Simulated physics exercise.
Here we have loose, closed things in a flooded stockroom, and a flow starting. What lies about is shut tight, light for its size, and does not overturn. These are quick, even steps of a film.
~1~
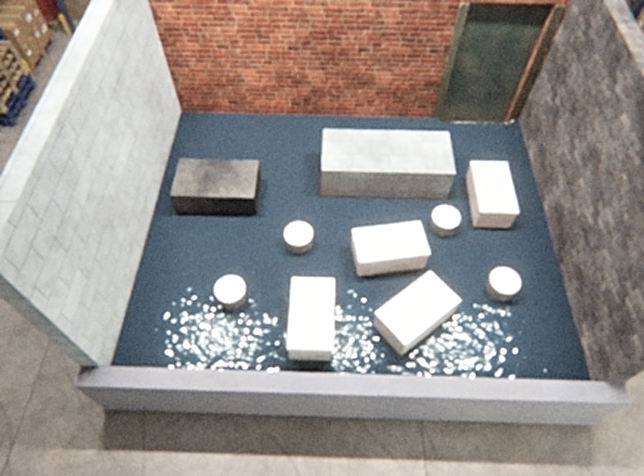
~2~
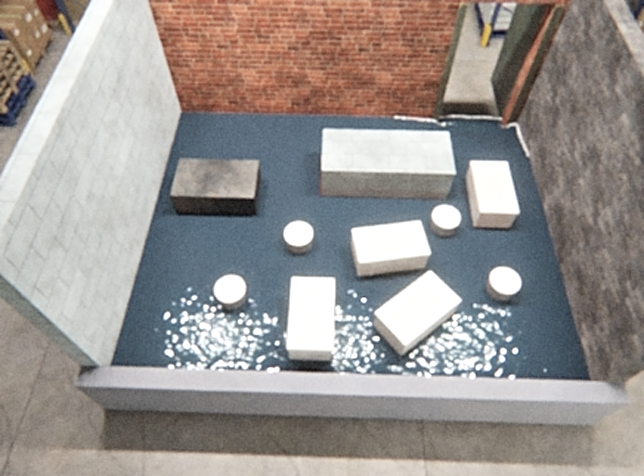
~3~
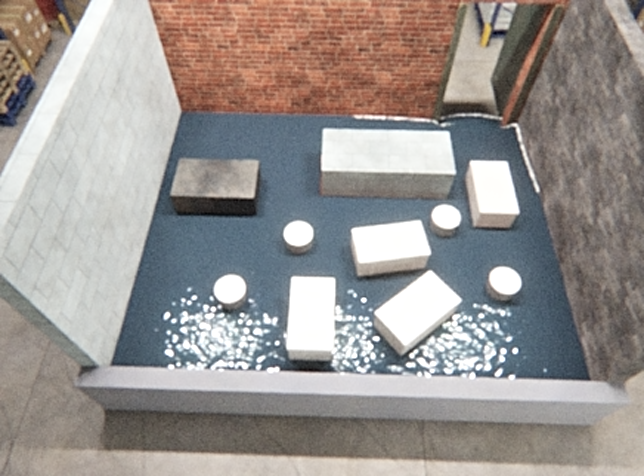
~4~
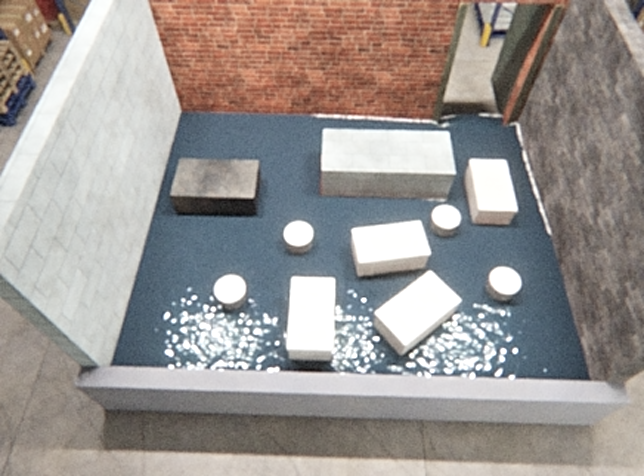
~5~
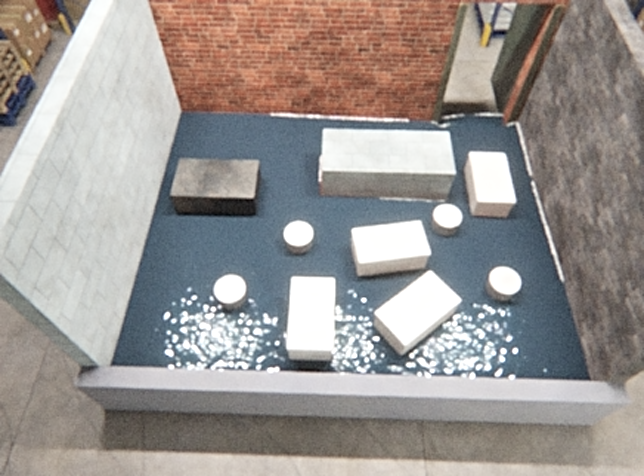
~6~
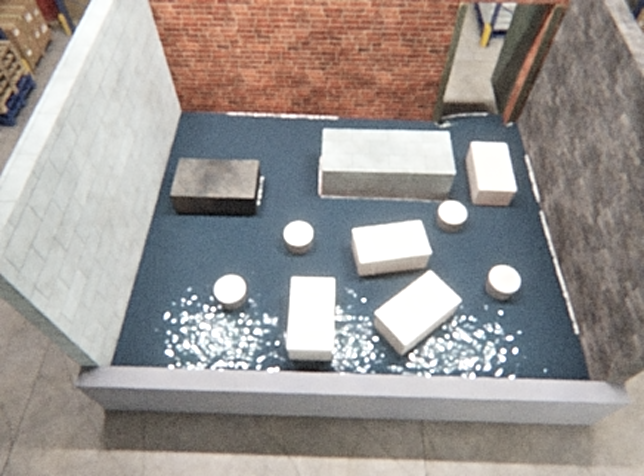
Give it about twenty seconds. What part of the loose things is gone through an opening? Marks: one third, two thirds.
That comes to from one to two thirds.
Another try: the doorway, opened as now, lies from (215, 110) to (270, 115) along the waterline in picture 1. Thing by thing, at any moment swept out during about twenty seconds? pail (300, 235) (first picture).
Verdict: Yes.
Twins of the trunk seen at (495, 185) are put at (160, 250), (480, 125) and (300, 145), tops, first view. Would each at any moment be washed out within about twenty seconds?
In turn: Stays, yes, washed out.
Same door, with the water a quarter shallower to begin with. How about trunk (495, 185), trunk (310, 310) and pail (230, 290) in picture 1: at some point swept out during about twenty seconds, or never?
In that order: Carried outside, no, still in.
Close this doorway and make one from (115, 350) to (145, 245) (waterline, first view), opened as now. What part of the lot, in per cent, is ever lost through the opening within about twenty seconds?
Near 80 in a hundred.
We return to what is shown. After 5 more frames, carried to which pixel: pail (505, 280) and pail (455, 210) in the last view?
Around (515, 246) and (477, 149).
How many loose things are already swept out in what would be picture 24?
That makes 2.
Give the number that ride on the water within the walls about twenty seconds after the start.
That makes 4.
A moment on, 1 of 8 are out; 7 afloat.
Next, 2 of 8 are out; 6 afloat.
Later, 4 of 8 are out; 4 afloat.
In the end, 4 of 8 are out; 4 afloat.
